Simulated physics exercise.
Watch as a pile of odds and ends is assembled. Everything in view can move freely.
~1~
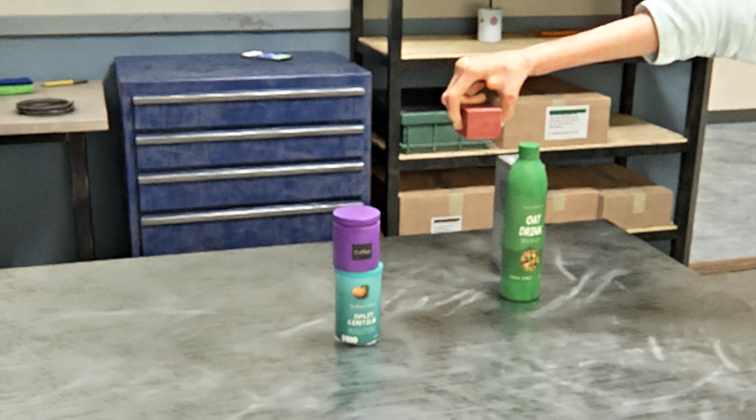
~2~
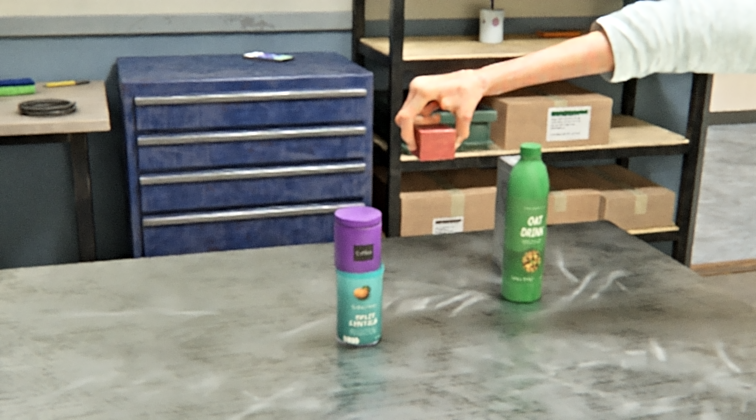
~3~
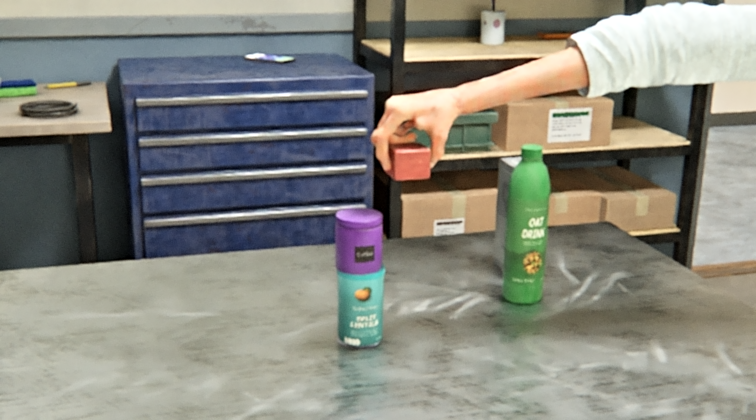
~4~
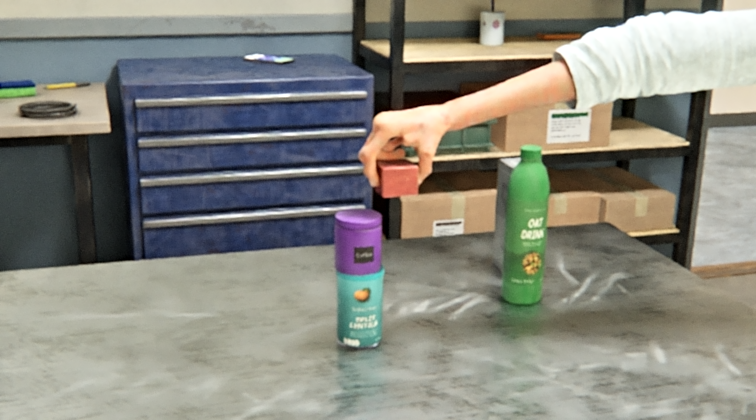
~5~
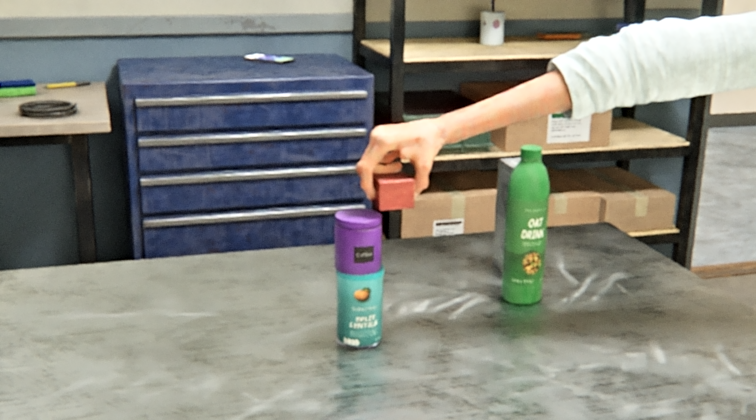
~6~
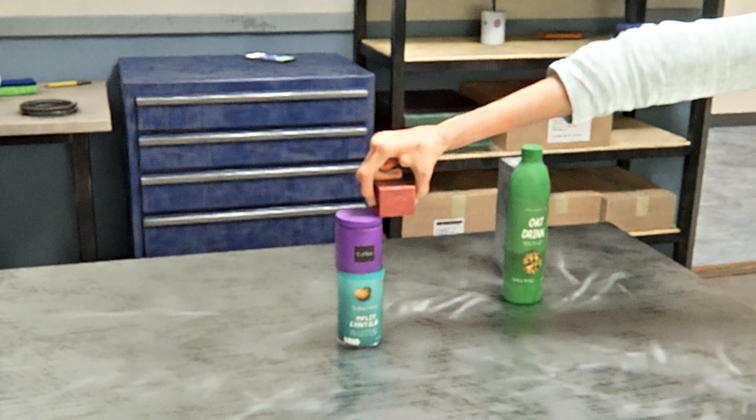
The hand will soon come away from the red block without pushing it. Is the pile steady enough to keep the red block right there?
No: It is going to lose a part.
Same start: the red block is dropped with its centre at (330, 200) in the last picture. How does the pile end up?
Well, it topples after that.
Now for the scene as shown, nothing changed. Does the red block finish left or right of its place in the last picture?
Rightward.
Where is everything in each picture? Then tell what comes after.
On its way; red block (478, 121); green bottle (524, 221), in the first picture.
On its way; red block (433, 142), in the second picture.
On its way; red block (408, 161); green bottle (527, 224), in the third picture.
On its way; red block (396, 178), in the fourth picture.
On its way; red block (392, 191); green bottle (526, 224), in the fifth picture.
Set down, still held; red block (393, 198), in the sixth picture.
Then, 0.30 s later than the last frame, red block now fallen.
Then, 0.40 s later than the last frame, things are still on the move.
When it is over, fallen, red block; the other 4 as before. End places, in pixels of the last picture, red block near (426, 319). The pile comes apart.
